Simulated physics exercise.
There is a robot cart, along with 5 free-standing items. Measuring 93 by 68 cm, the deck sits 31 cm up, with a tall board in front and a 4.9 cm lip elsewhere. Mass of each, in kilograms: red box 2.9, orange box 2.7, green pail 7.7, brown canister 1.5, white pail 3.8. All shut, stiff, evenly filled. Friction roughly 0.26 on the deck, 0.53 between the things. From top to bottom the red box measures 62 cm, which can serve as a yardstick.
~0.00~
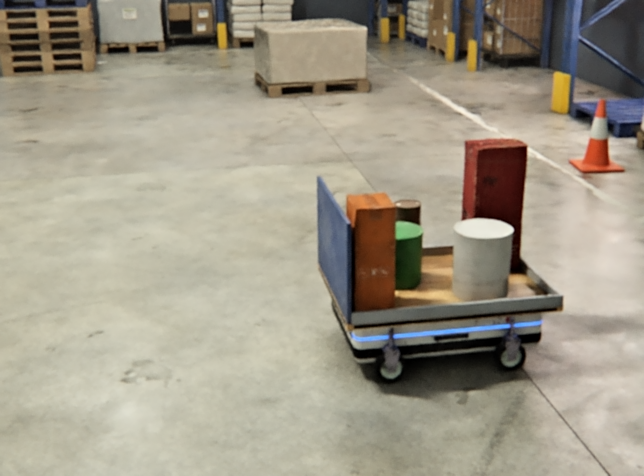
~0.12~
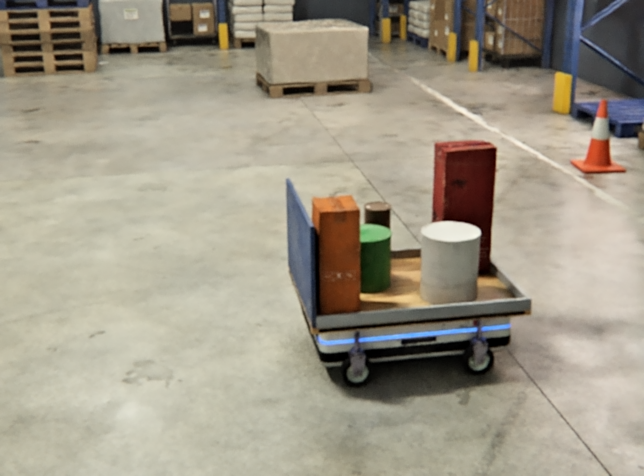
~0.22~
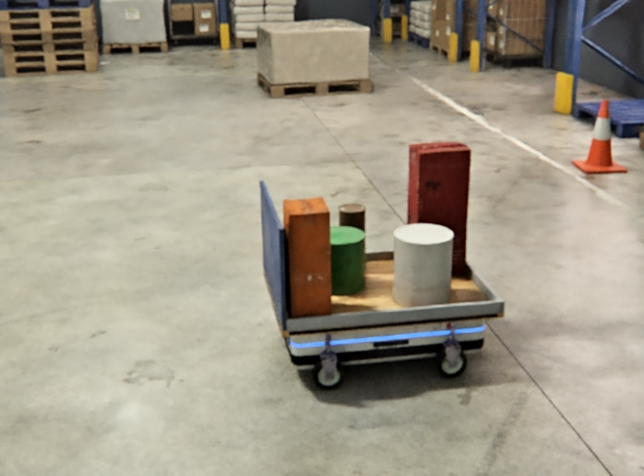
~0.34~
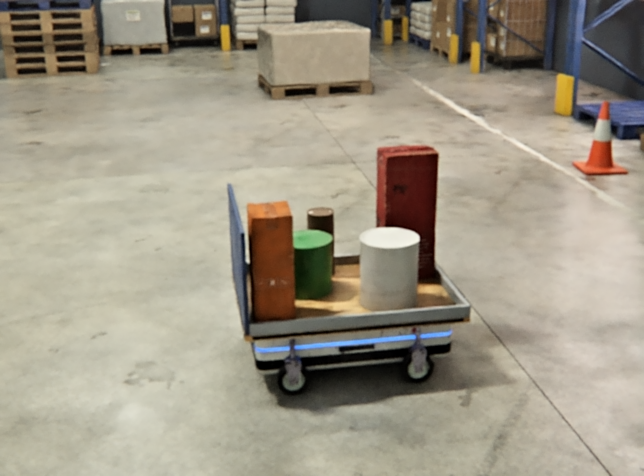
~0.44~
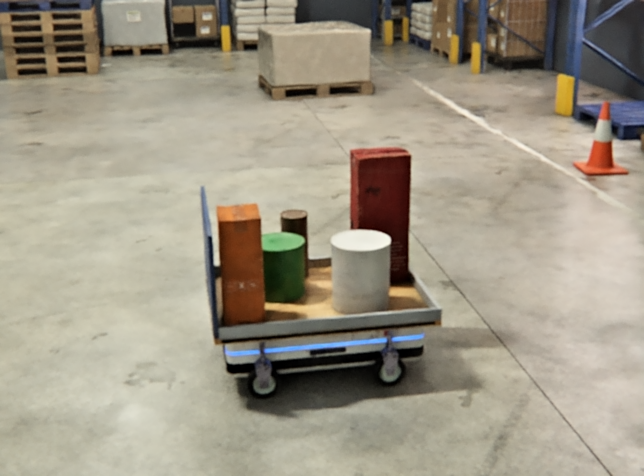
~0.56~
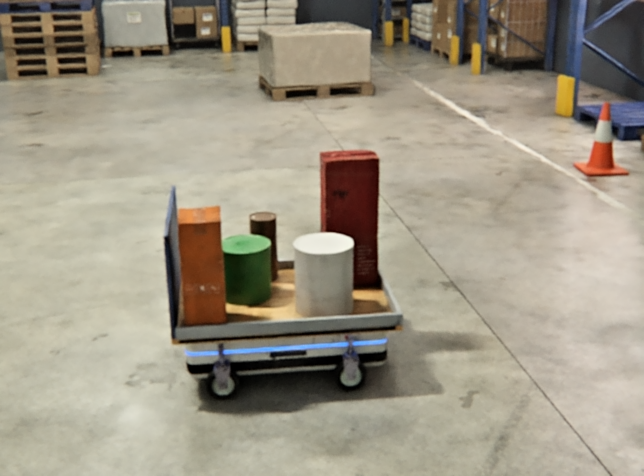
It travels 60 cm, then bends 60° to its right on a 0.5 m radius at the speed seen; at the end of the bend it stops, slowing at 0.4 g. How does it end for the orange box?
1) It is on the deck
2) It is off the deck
2, it is off the deck.
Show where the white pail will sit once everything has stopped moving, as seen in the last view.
It ends up at about (134, 231).
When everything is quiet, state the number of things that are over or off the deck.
That comes to 1.
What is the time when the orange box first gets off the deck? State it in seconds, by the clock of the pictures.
Answer: About 0.8 s.
Around 0.86 s, cart 112 cm along, turned 42°; orange box now off the deck; brown canister shifted 16 cm; green pail shifted 15 cm.
Around 1.26 s, cart 158 cm along, turned 60°; brown canister shifted 16 cm; green pail shifted 15 cm; white pail shifted 6 cm.
Finally (2.0 s), off the deck, orange box; not toppled but over 10 cm from the start, red box, green pail, brown canister and white pail.
